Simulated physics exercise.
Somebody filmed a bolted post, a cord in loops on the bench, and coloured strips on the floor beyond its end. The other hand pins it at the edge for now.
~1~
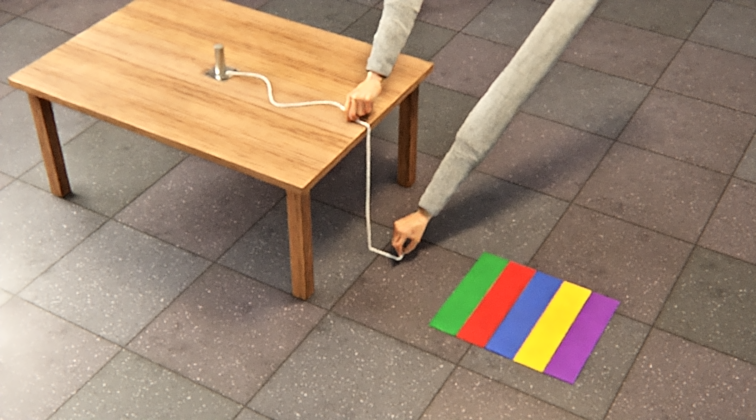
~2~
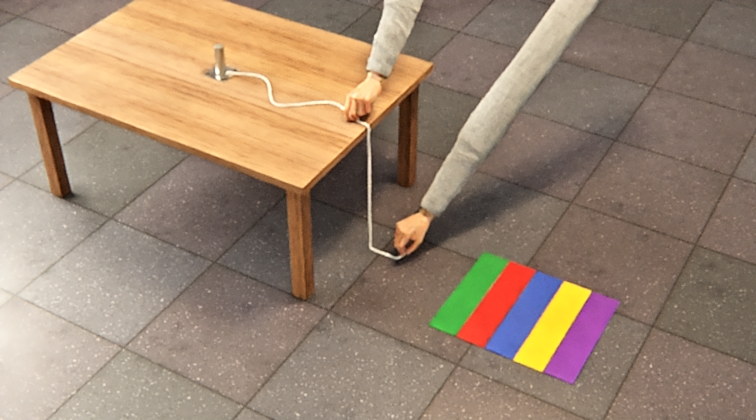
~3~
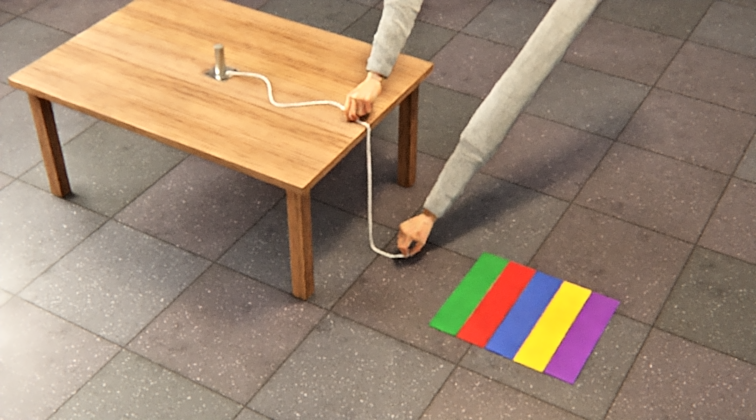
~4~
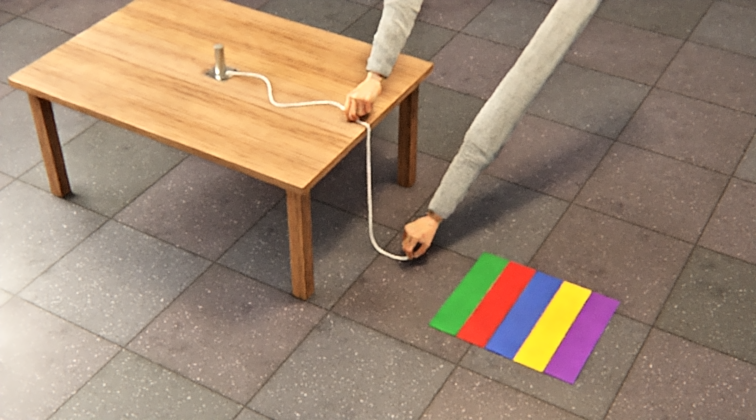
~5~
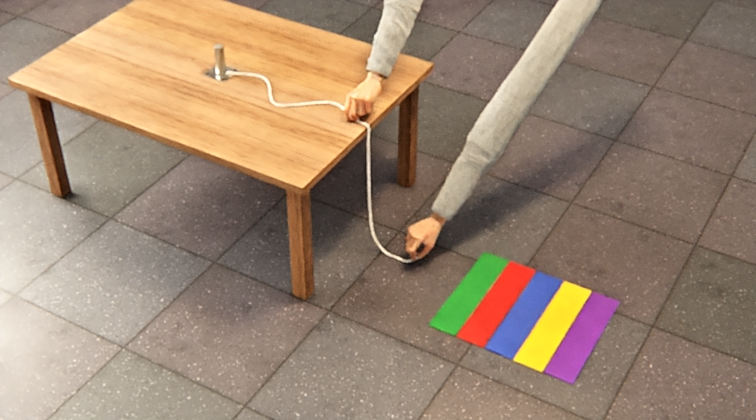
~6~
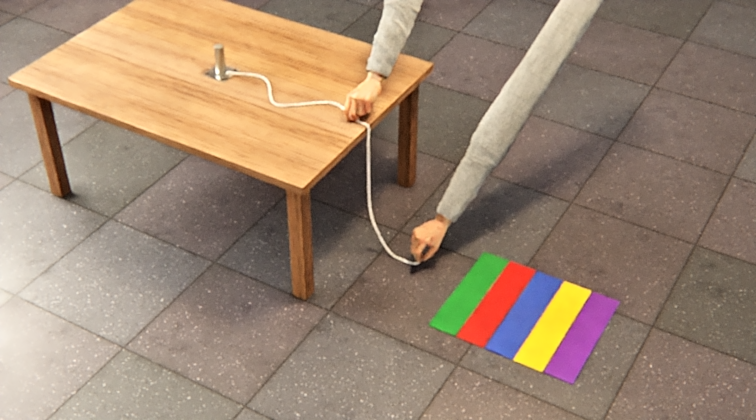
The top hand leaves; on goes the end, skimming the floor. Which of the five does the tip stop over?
Over blue.
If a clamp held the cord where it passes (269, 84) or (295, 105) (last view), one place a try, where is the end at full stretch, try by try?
In that order: (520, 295) and (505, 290).
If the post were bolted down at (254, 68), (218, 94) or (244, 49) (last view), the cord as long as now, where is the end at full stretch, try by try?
In that order: (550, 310), (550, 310) and (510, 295).
A little later, end near (474, 280); over green.
Next, end near (508, 292); over red.
When it is tight, end near (527, 300); over blue. The end stops over the blue strip.
